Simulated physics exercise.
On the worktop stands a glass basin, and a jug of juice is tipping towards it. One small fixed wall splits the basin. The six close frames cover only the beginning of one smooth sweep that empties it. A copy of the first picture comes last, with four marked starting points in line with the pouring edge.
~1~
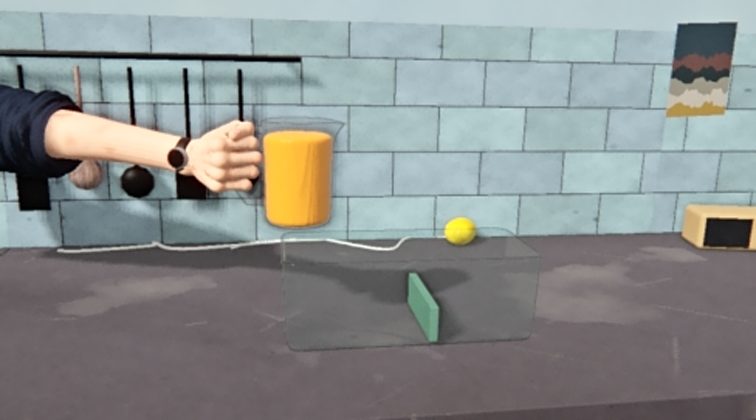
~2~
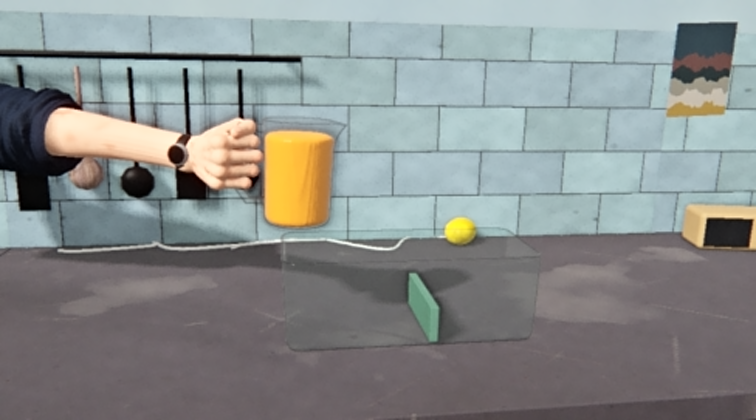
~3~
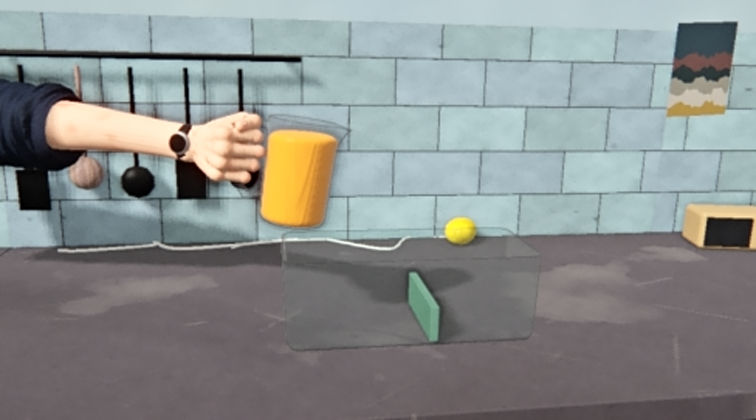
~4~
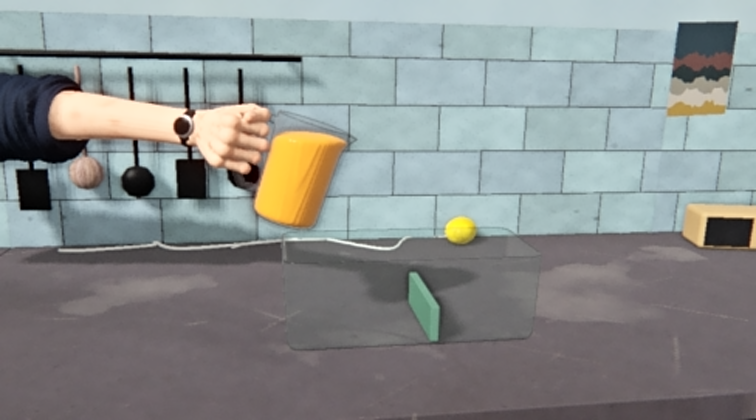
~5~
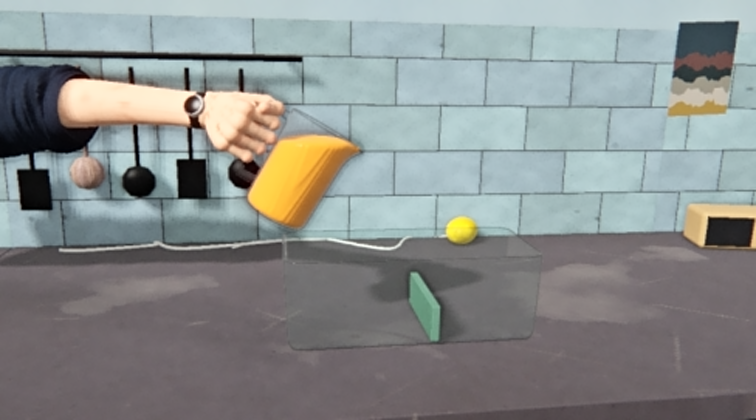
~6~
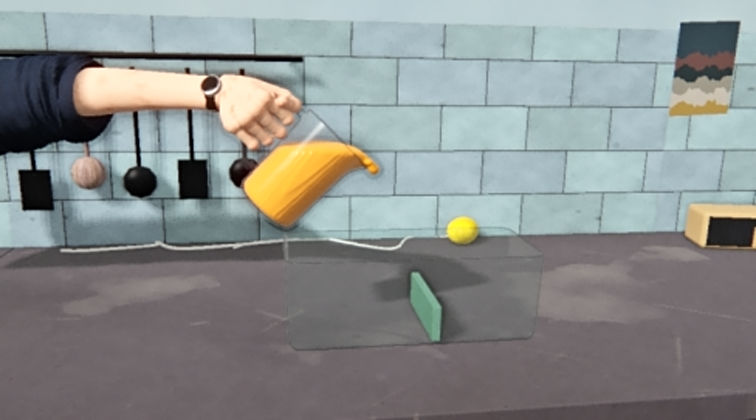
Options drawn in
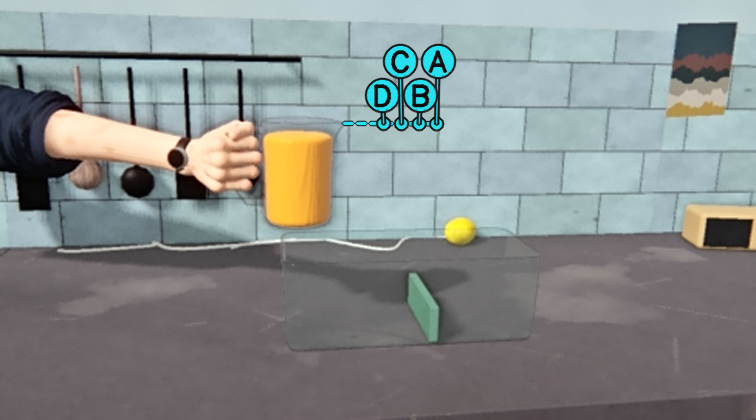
In this clip, a hand holds a jug of orange juice above a clear glass basin with a green divider on a worktop, then gradually tilts it to the right until juice begins to flow over the lip.
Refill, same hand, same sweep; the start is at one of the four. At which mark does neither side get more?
The best place is D.
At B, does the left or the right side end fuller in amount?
The right side.
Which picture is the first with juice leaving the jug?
In picture 6.
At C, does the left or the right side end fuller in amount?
The right side.
On the marked copy, A at (436, 123); B at (419, 123); C at (401, 123); D at (383, 123).
If A is chosen, about 5 % ends left of the wall and 93 % right of it.
If B is chosen, about 3 % ends left of the wall and 96 % right of it.
If C is chosen, about 12 % ends left of the wall and 87 % right of it.
If D is chosen, about 45 % ends left of the wall and 54 % right of it.
